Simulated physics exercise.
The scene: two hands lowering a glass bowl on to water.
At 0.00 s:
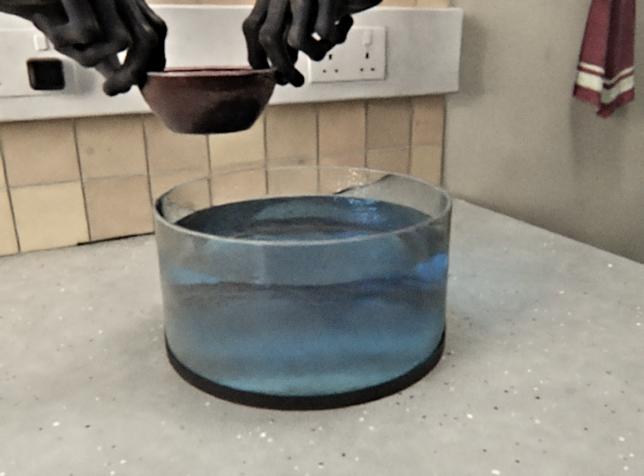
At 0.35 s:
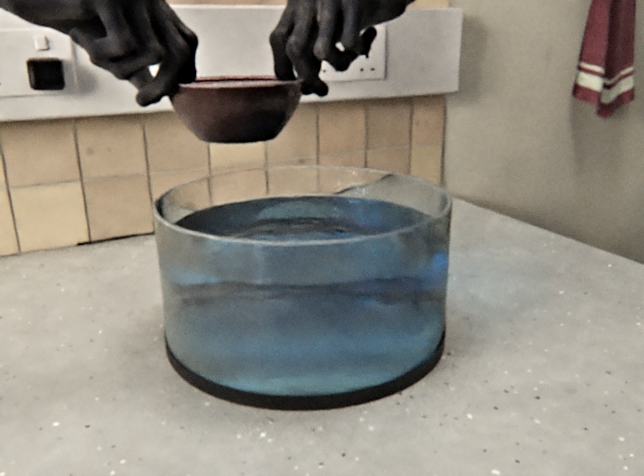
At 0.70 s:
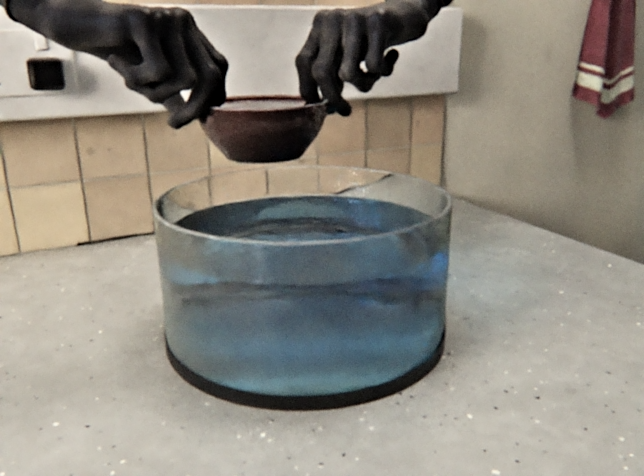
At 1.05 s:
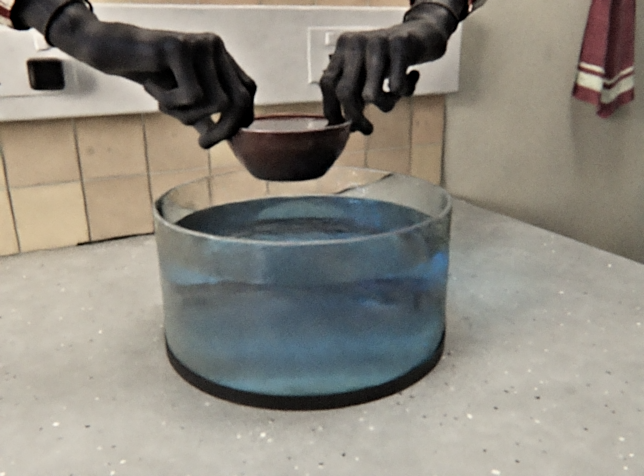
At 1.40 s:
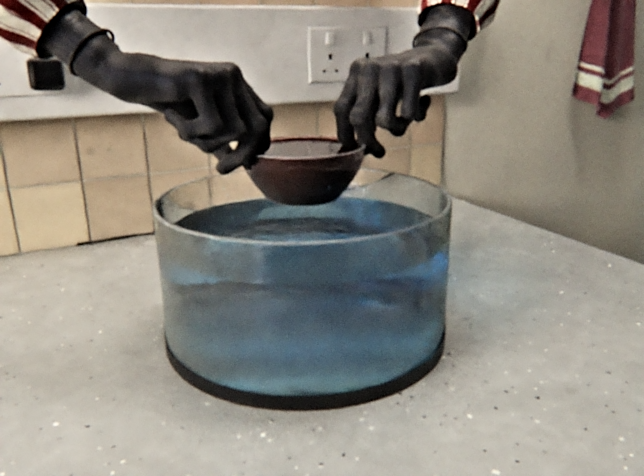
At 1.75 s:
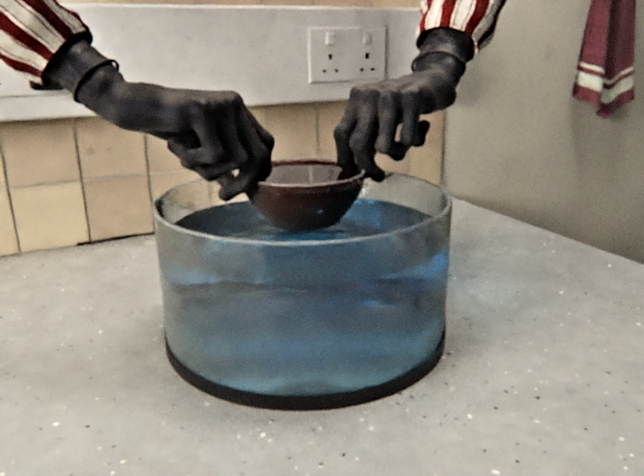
Two hands lowering a small, nearly full dark reddish bowl, shifting right, to just over blue water in a round clear basin.
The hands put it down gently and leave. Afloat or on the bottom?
It fills and founders.
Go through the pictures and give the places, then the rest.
Bowl (209, 96) nearly full; above the basin, in the first picture.
Bowl nearly full, surface at (235, 83); coming down, in the second picture.
Bowl (263, 126) nearly full; lower, in the third picture.
Bowl nearly full, surface at (288, 124); lower still, in the fourth picture.
Bowl (303, 169) nearly full; close to the surface, in the fifth picture.
Bowl nearly full, surface at (303, 174); just over the surface, in the sixth picture.
After 2.2 s, the bowl dips into the water.
After 2.8 s, water pours in over its rim.
After 5.0 s, the bowl lies on the bottom.
